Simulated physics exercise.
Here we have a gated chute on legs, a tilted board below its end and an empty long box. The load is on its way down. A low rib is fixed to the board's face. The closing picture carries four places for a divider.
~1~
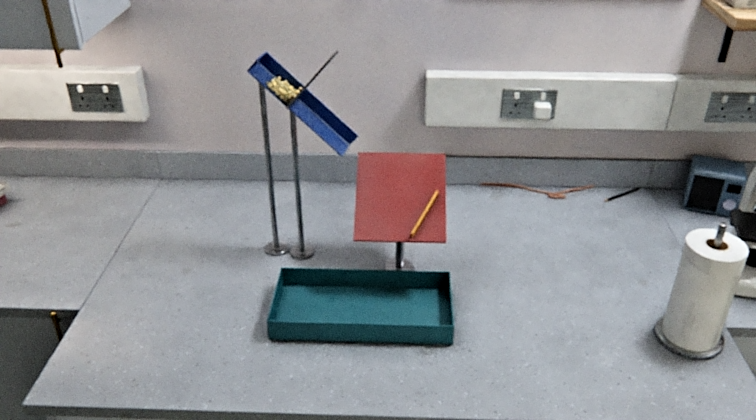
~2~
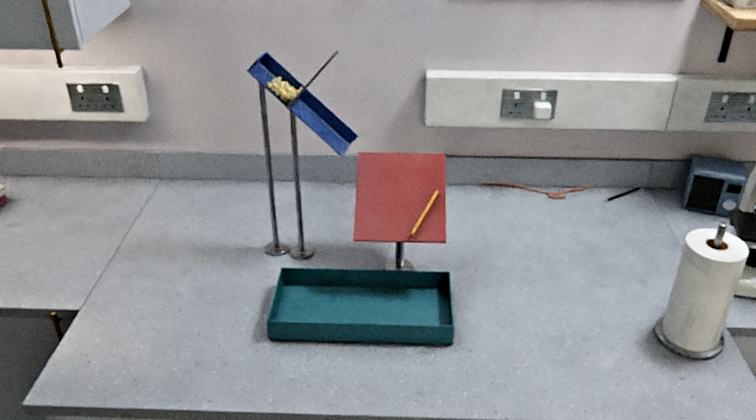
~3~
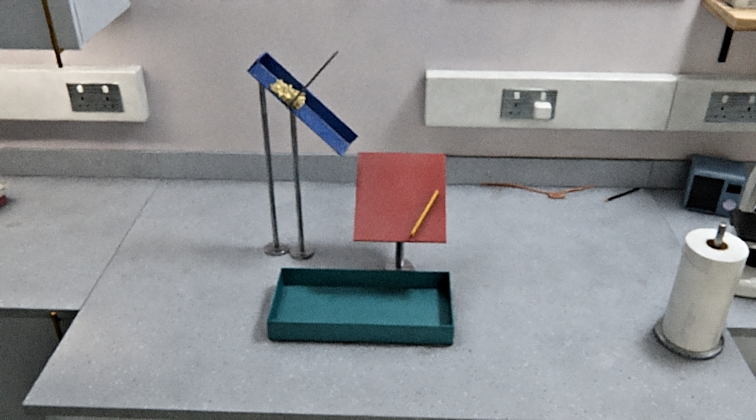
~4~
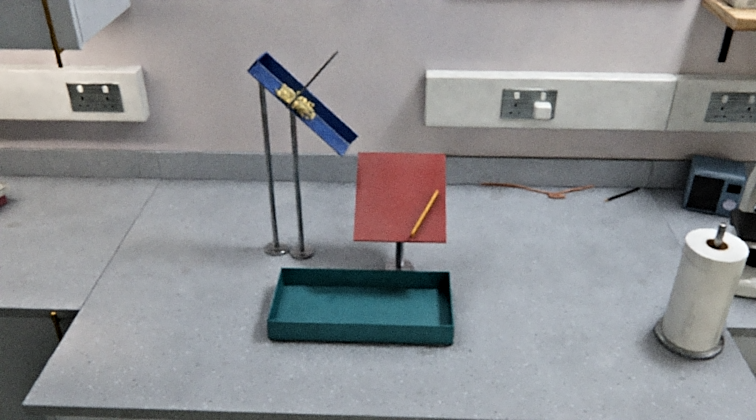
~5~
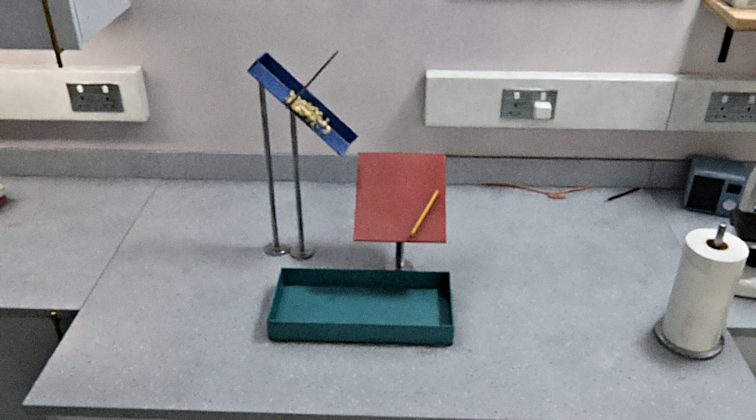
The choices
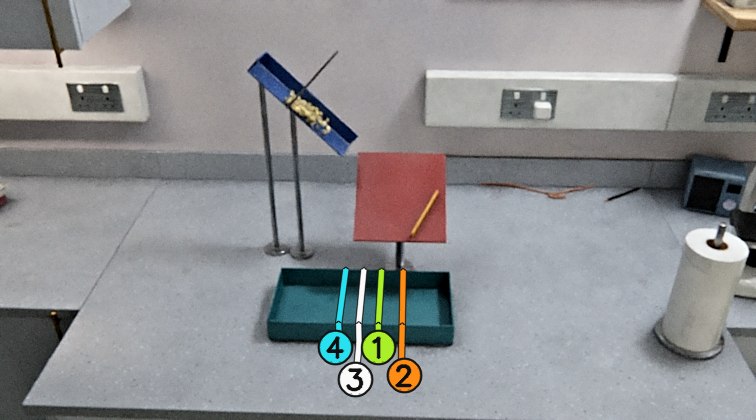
A blue chute on metal legs stood above a tilted red board and an empty green box, and a clump of pale yellow beans slid slowly down it to the right, spreading out.
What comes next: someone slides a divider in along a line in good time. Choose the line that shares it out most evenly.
Line 2 does it best.
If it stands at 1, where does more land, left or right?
More lands on the right.
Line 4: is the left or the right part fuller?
The right side.
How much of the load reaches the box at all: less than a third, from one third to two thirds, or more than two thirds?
More than two thirds.
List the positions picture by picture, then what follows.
The first picture shows load behind the gate at (285, 89), soya beans; lip of the chute at (346, 151), sloping fairly steeply.
The second picture shows middle of the board at (401, 196), tilted fairly steeply; middle of its low edge at (400, 241); of its high edge at (402, 153).
The third picture shows front corners of the box at (267, 321) and (454, 326), empty; front of the load at (301, 105).
The fourth picture shows middle of the load at (299, 102); its front at (311, 118), about a third of the way to the lip; rib from (438, 190) to (412, 234).
The fifth picture shows middle of the load at (308, 109); its front at (328, 130), about two thirds of the way to the lip.
On the marked copy, line 1 crosses the front rim at (378, 324); line 2 crosses the front rim at (402, 325); line 3 crosses the front rim at (358, 323); line 4 crosses the front rim at (338, 323).
If 1 is chosen, of what is caught, a small part on the left of the divider, nearly all on the right.
If 2 is chosen, of what is caught, about two thirds on the left of the divider, about a third on the right.
If 3 is chosen, of what is caught, a stray few on the left of the divider, nearly all on the right.
If 4 is chosen, of what is caught, none on the left of the divider, all on the right.
